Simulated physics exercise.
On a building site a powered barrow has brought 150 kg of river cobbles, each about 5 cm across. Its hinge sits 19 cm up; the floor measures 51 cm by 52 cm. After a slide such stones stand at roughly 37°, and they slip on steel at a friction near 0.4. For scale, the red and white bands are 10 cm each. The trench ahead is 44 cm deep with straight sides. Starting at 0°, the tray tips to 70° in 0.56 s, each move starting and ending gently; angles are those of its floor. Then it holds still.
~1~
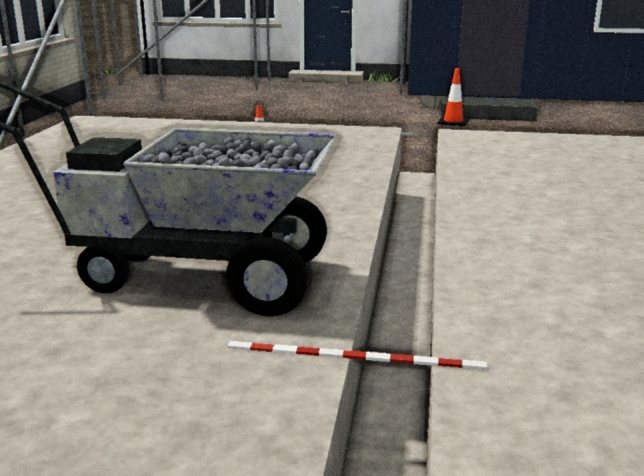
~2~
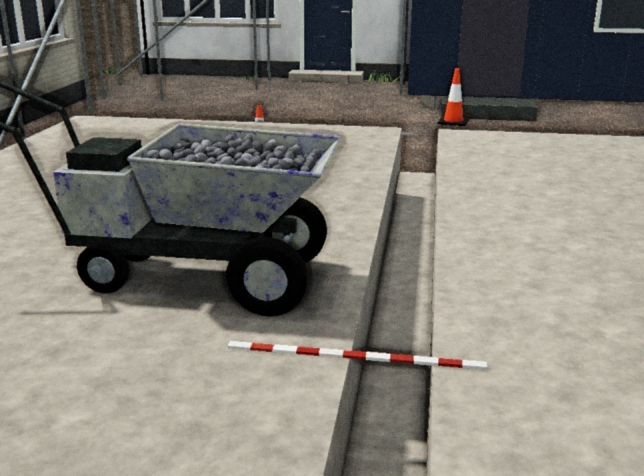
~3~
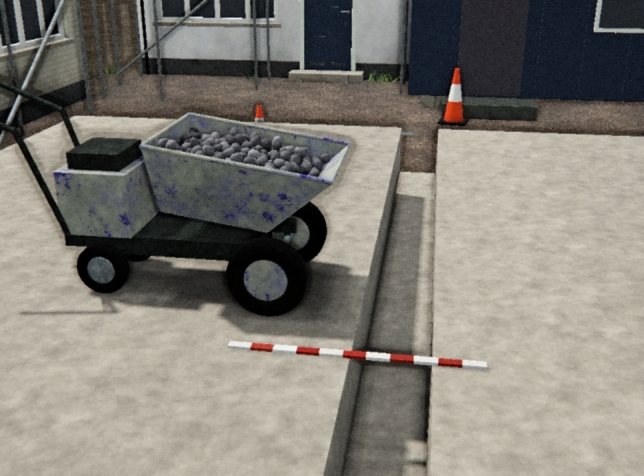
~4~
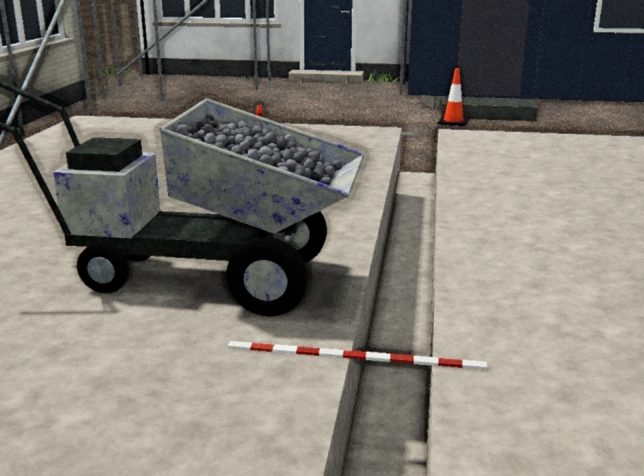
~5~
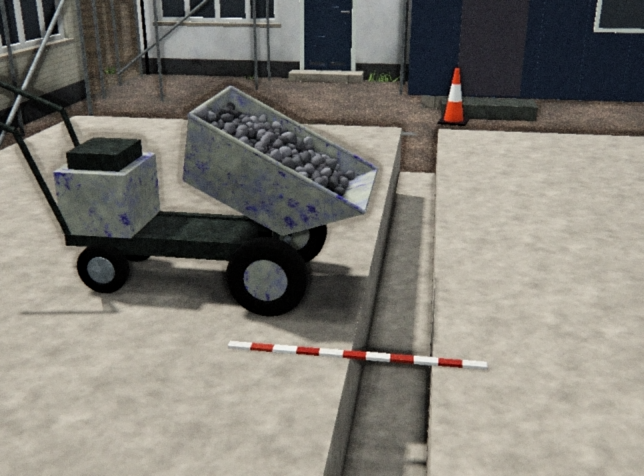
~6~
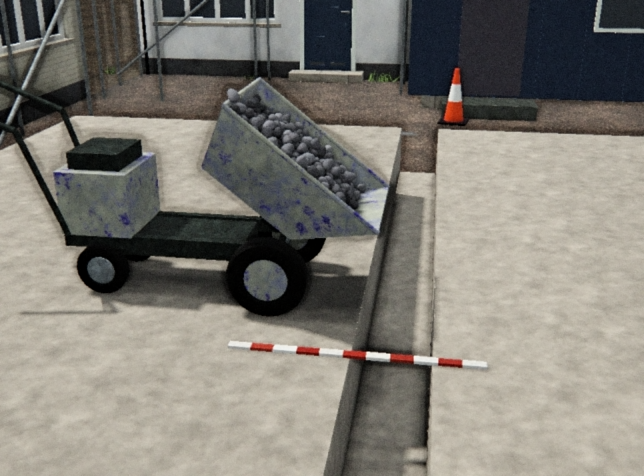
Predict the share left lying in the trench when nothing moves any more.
Roughly 47 per cent ends in the trench.
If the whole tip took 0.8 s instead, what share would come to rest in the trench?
In that case some 60 per cent.
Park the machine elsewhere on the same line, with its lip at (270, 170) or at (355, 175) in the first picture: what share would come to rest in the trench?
About 90 and 20 per cent.
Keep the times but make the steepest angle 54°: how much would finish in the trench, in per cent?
Then about 30 per cent.
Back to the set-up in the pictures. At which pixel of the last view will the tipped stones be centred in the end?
Near (450, 296).
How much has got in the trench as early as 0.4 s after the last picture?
About 15 per cent by then.
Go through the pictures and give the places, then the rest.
The tray is at 0°, its lip at (316, 173); the top of the load is at (246, 150), in the first picture.
Lip at (320, 175), floor tilted 2°, highest stones at (234, 148), in the second picture.
Lip at (333, 183), floor tilted 8°, highest stones at (222, 141), in the third picture.
Lip at (349, 195), floor tilted 17°, highest stones at (211, 127), in the fourth picture.
Lip at (365, 213), floor tilted 28°, highest stones at (231, 115), in the fifth picture.
The tray is at 39°, its lip at (378, 234); the top of the load is at (253, 107), in the sixth picture.
Then, 0.1 s after the last picture the floor is at 59°, 100 % in the tray; the foremost stones are at (379, 233).
Then, 0.4 s after the last picture the floor is at 70°, 74 % in the tray, 15 % in the trench, 11 % past the trench; the foremost stones are at (466, 303).
Then, 0.7 s after the last picture the floor is at 70°, 15 % in the tray, 32 % in the trench, 53 % past the trench; the foremost stones are past the picture's edge.
Then, 2.7 s after the last picture the floor is at 70°, 0 % in the tray, 47 % in the trench, 53 % past the trench; the foremost stones are past the picture's edge.
